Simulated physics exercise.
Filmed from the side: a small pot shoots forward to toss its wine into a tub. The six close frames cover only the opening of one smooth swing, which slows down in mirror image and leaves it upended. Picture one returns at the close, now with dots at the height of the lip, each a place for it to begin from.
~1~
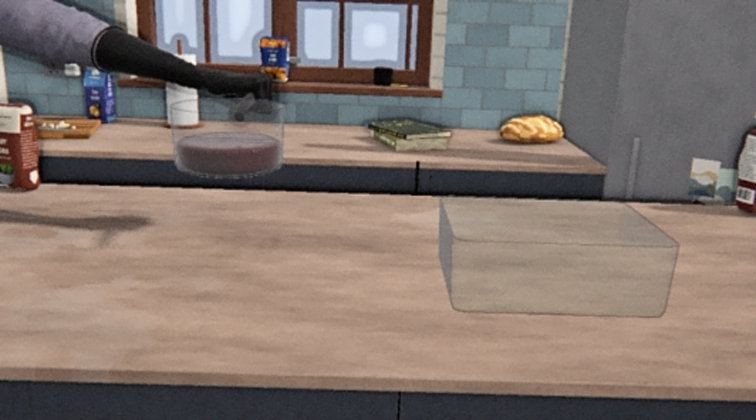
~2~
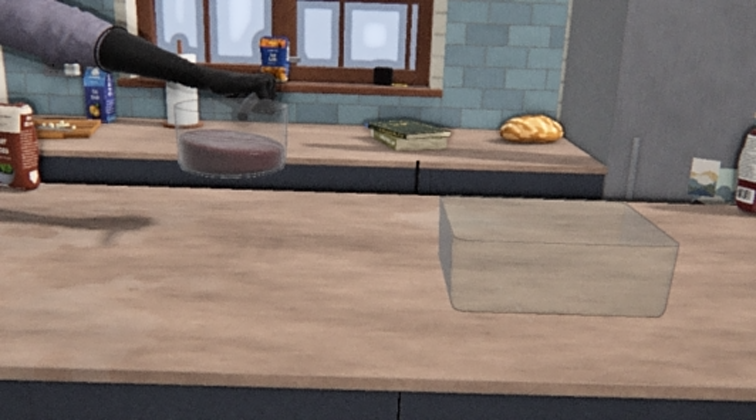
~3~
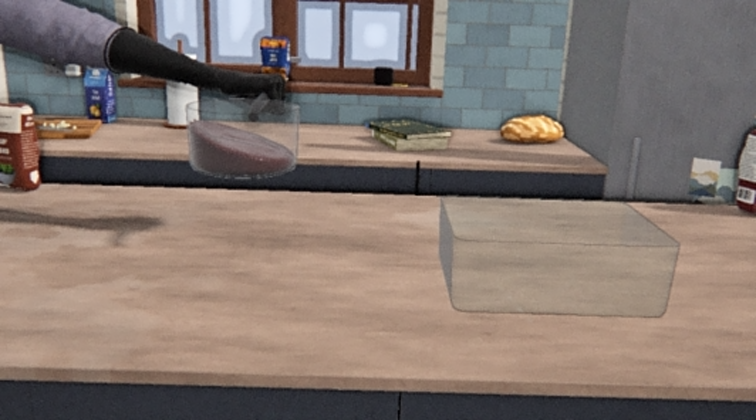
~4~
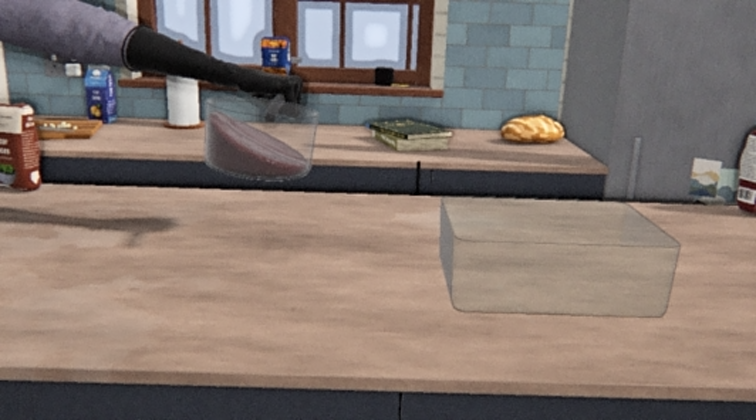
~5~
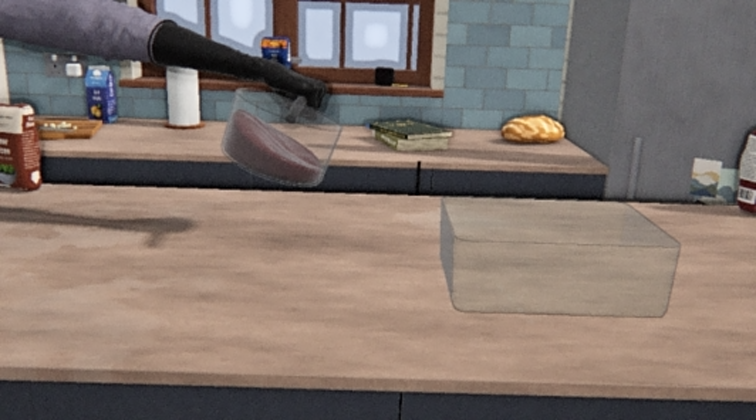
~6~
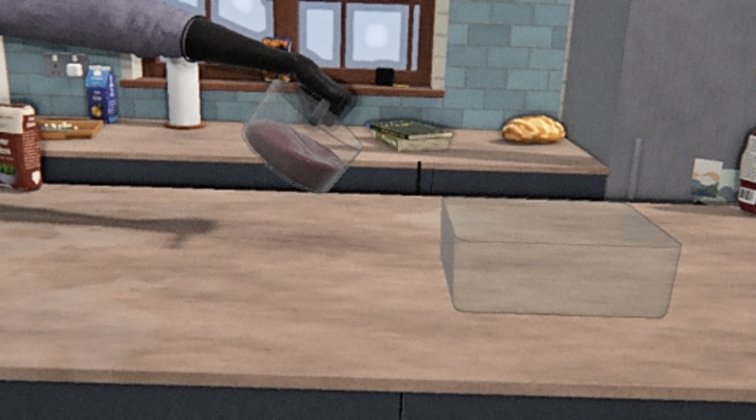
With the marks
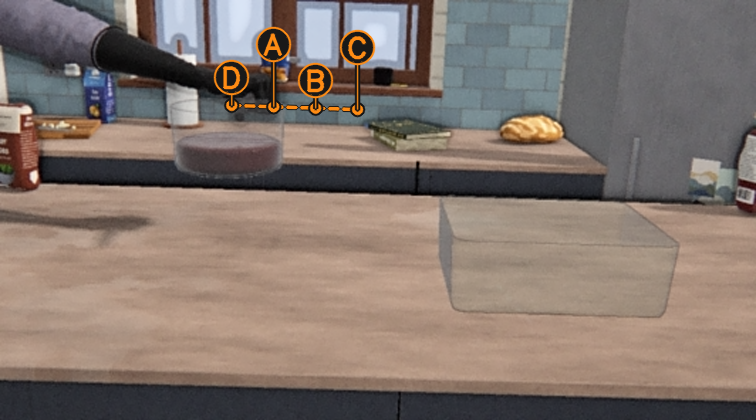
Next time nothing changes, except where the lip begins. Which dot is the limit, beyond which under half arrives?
The answer is place B.
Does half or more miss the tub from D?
Yes, it does.
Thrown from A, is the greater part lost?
Yes, that goes wrong.
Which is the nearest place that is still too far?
A.
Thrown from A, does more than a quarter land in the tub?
Yes, it does.
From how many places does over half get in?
Two of them.
In orange, A at (273, 106); B at (315, 108); C at (357, 109); D at (231, 105).
If A is chosen, about 29 % lands in the tub, 68 % falls short and 3 % goes beside or beyond.
If B is chosen, about 67 % lands in the tub, 27 % falls short and 7 % goes beside or beyond.
If C is chosen, about 85 % lands in the tub, 3 % falls short and 12 % goes beside or beyond.
If D is chosen, about 1 % lands in the tub, 98 % falls short.
